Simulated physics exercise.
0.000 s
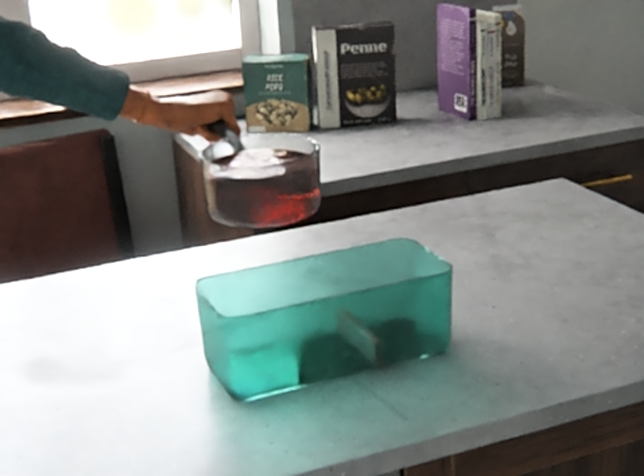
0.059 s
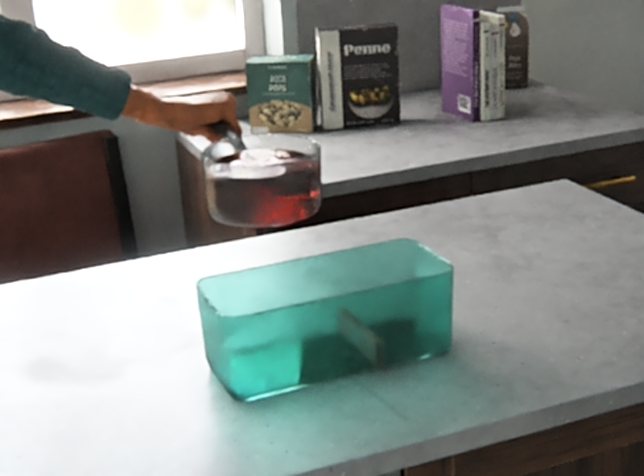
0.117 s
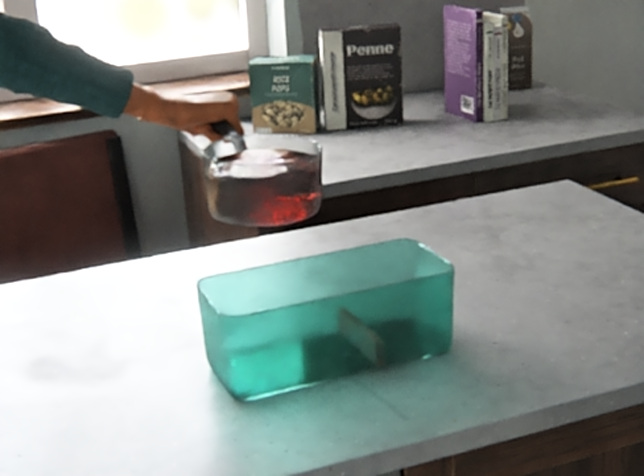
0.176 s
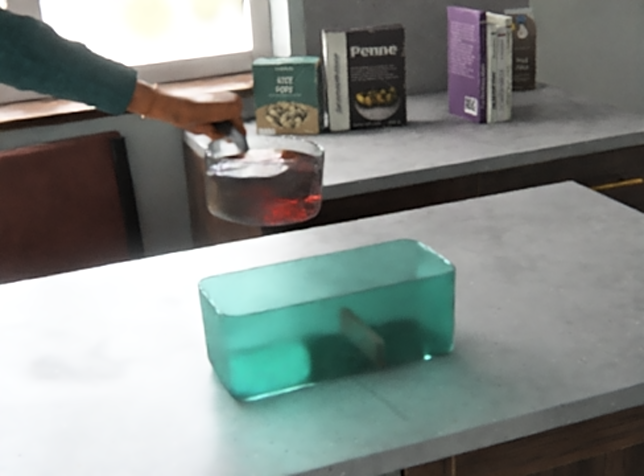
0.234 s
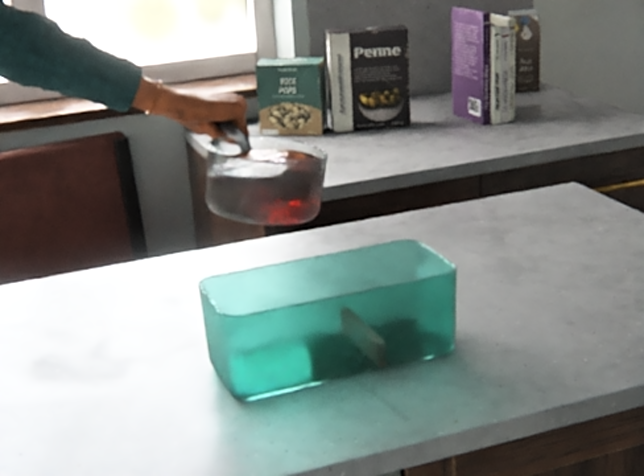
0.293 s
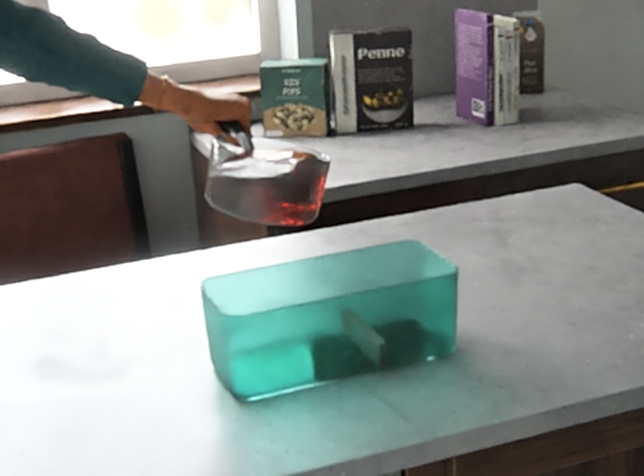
We see a hand holding a small clear pot of reddish tea above a teal oblong basin with a low divider, on a grey work surface; the hand slowly tilts the pot slightly to the right.
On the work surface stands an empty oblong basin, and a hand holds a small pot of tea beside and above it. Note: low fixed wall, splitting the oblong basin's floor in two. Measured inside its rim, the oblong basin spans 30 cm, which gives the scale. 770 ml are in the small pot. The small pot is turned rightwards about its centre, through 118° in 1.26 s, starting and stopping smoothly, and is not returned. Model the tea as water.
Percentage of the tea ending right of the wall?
54 per cent.
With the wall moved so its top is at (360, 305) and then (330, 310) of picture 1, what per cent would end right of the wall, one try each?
I'd put it at about 60 per cent for the first and about 85 per cent for the second.
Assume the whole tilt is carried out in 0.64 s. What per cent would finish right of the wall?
Then you'd be looking at around 35 in a hundred.
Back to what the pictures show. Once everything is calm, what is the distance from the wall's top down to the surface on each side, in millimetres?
Looks like roughly 18 mm on the left and roughly 0 mm on the right.
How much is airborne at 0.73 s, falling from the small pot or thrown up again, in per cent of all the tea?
Close to 34 per cent, I'd say.
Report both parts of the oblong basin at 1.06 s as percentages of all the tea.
Near 24 on the left, 64 on the right.
Then, 0.73 s in, the tilt is 74° and 48 per cent is still to pour, 1 is left of the wall and 18 right of it.
Then, 1.06 s in, the tilt is 111° and 5 per cent is still to pour, 25 is left of the wall and 64 right of it.
Then, 1.39 s in, the tilt is 118° and 0 per cent is still to pour, 43 is left of the wall and 57 right of it.
Then, 1.76 s in, the tilt is 118° and 0 per cent is still to pour, 44 is left of the wall and 55 right of it.
Finally, 45 per cent lies left of the wall, 54 right of it and 1 outside.
